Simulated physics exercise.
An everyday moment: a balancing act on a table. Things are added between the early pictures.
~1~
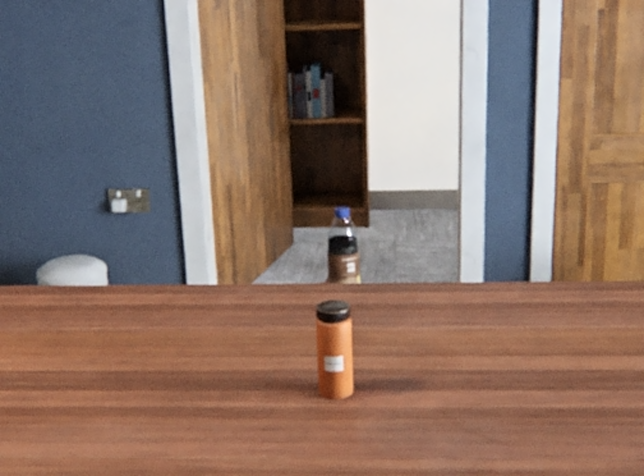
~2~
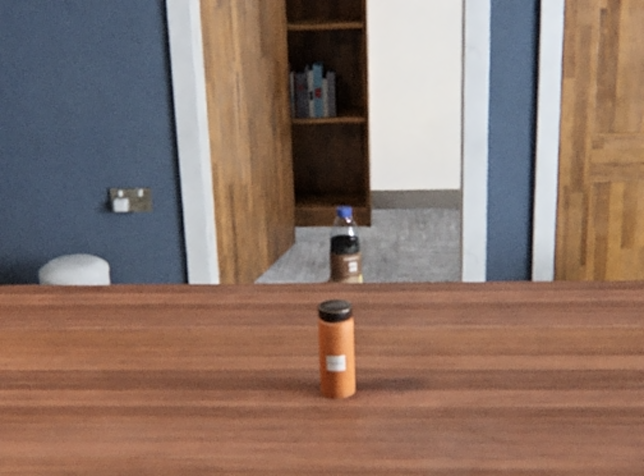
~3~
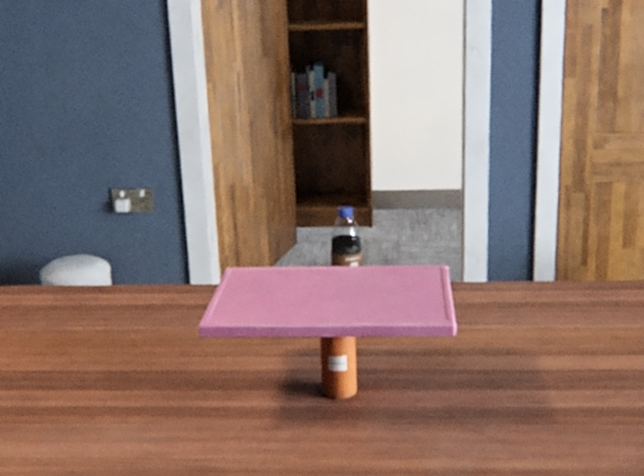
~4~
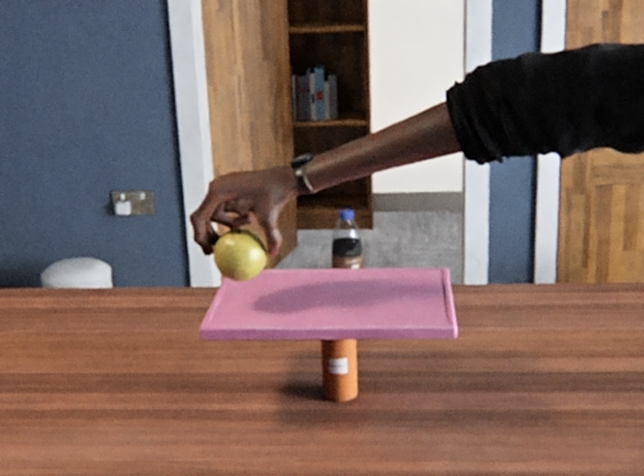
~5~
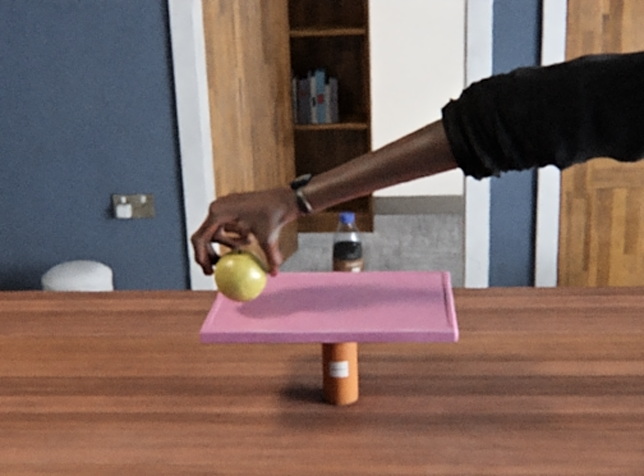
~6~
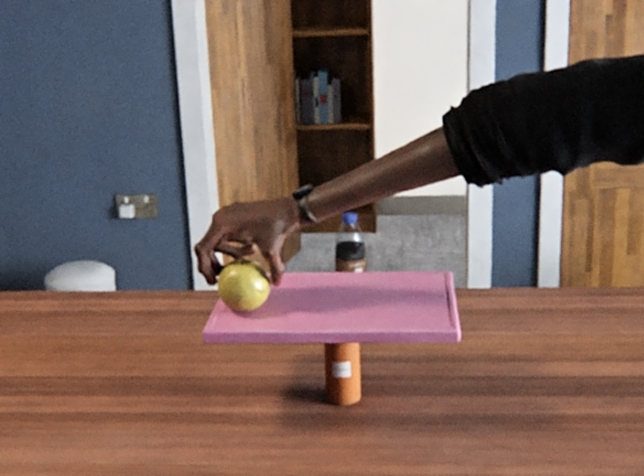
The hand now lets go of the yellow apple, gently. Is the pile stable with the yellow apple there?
It gives way.
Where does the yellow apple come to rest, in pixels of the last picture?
At about (207, 392).
Then, 0.40 s after the last picture, yellow apple now fallen; pink lid tipped 61° from how it was.
Then, 0.70 s after the last picture, pink lid tipped 43° from how it was; orange shaker tipped 21° from how it was.
Then, 0.90 s after the last picture, orange shaker and pink lid now fallen.
By the end, fallen, yellow apple, orange shaker and pink lid. Seen from the same camera at the end, yellow apple near (207, 392). The stack loses its balance.
